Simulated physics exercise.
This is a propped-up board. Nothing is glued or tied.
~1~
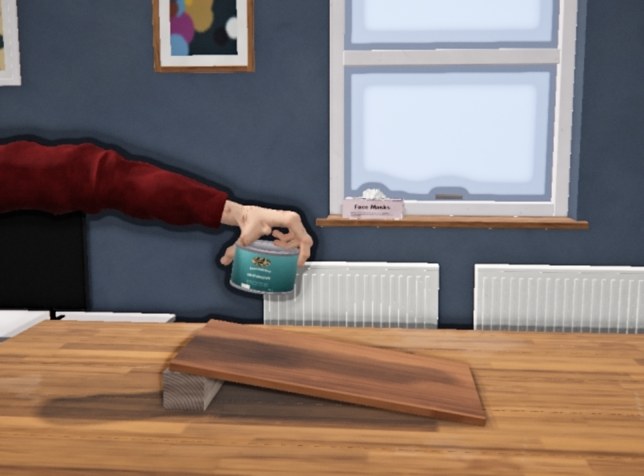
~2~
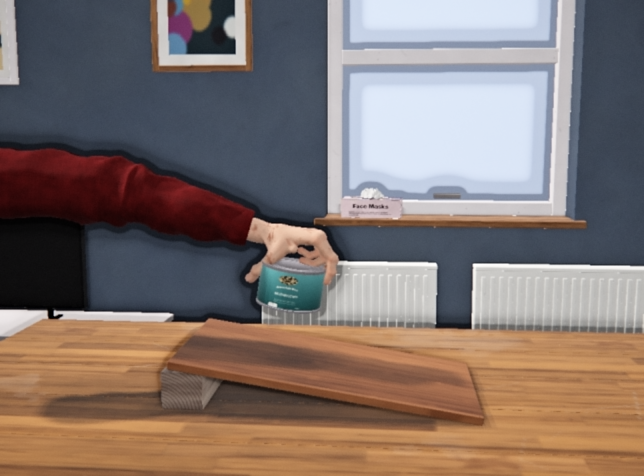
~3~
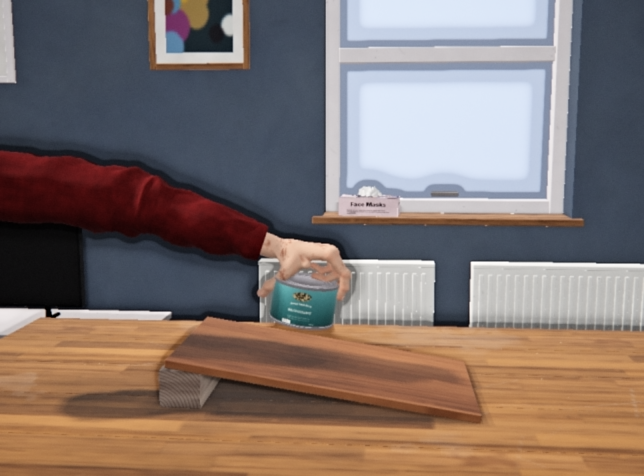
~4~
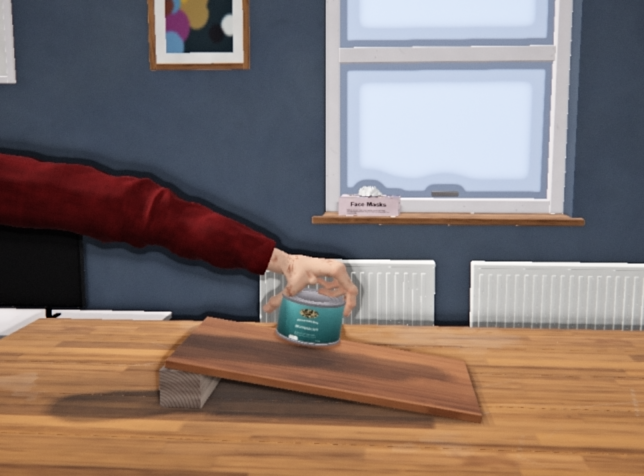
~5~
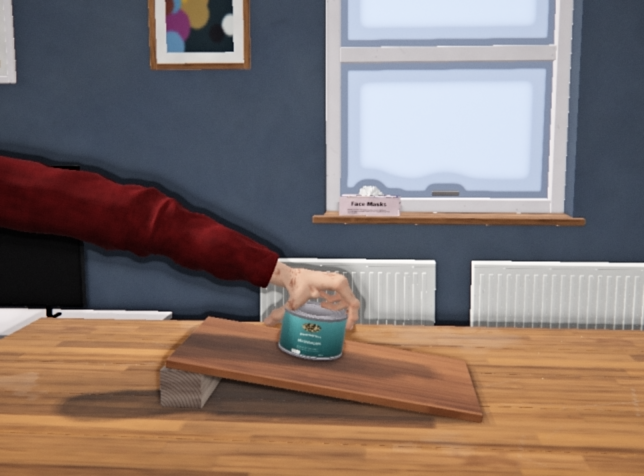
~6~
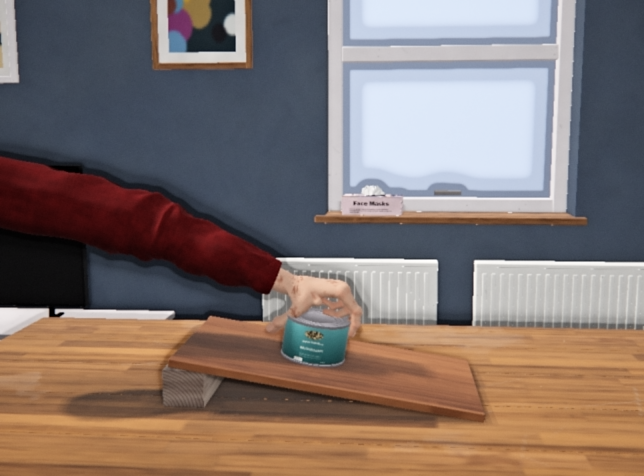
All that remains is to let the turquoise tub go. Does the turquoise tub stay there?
Outcome: The turquoise tub keeps its place.
Then, 0.30 s after the last picture, nothing has stirred.
Then, 0.70 s after the last picture, turquoise tub resting near (316, 337).
At rest, it is in place. Seen from the same camera at the end, turquoise tub near (316, 337). The turquoise tub remains at rest.
